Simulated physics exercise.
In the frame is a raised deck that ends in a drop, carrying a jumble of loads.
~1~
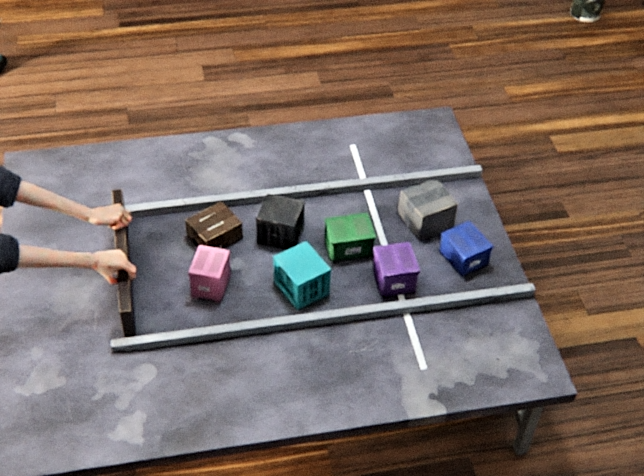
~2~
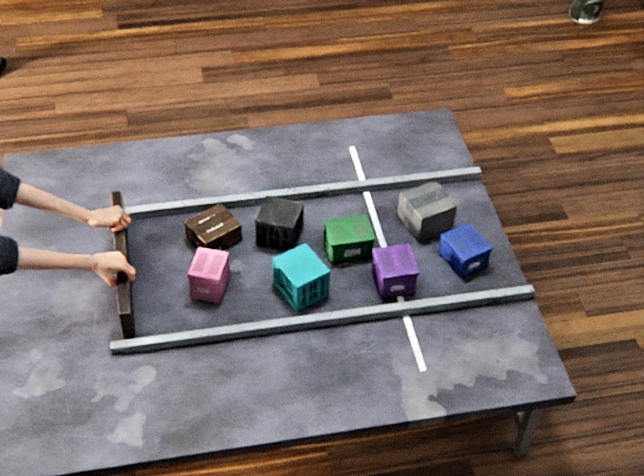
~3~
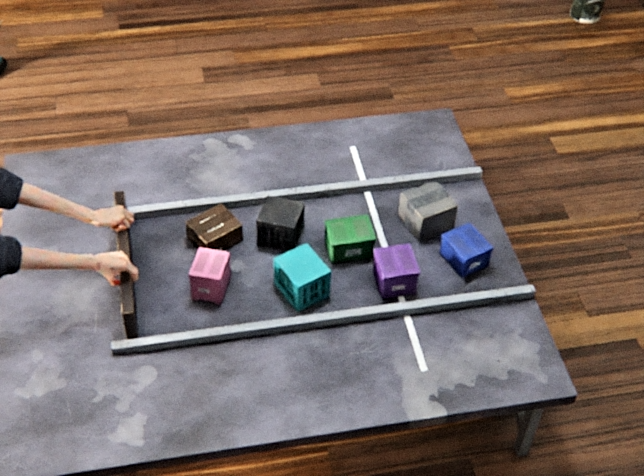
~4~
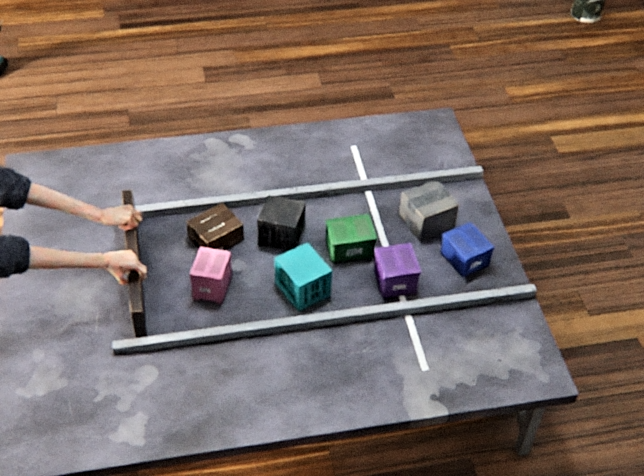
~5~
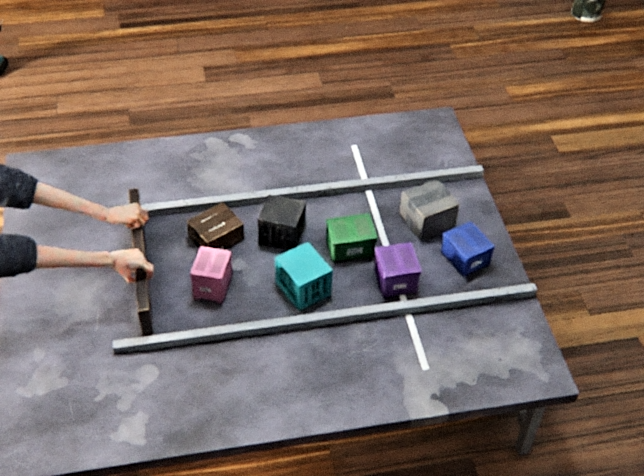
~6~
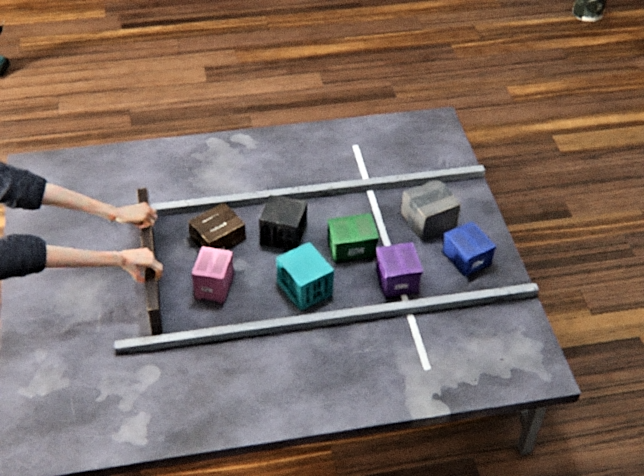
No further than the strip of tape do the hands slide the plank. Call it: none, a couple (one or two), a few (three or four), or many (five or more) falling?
Call: None.
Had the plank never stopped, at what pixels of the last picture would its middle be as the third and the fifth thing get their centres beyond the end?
About (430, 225), then (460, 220).
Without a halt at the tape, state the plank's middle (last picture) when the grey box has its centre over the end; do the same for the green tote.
The middle is at (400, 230) when it's the grey box, and at (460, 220) when it's the green tote.
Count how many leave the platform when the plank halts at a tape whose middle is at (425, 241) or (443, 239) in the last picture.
First try 2, second try 3.
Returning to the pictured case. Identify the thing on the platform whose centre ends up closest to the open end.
That would be the blue tote.
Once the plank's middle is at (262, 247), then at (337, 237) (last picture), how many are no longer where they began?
So 5, and at the other place 8.
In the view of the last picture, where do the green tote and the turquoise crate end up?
The green tote at (472, 231), the turquoise crate at (445, 267).
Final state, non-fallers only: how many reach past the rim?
Counting them gives 2.
Soon after, none off yet; blue tote at rest near (468, 249); grey box at rest near (430, 210); purple tote at rest near (398, 271).
Then, none off yet; blue tote at rest near (468, 249); grey box at rest near (430, 210); purple tote moved a little near (408, 273).
At rest, the number that fall off is zero.
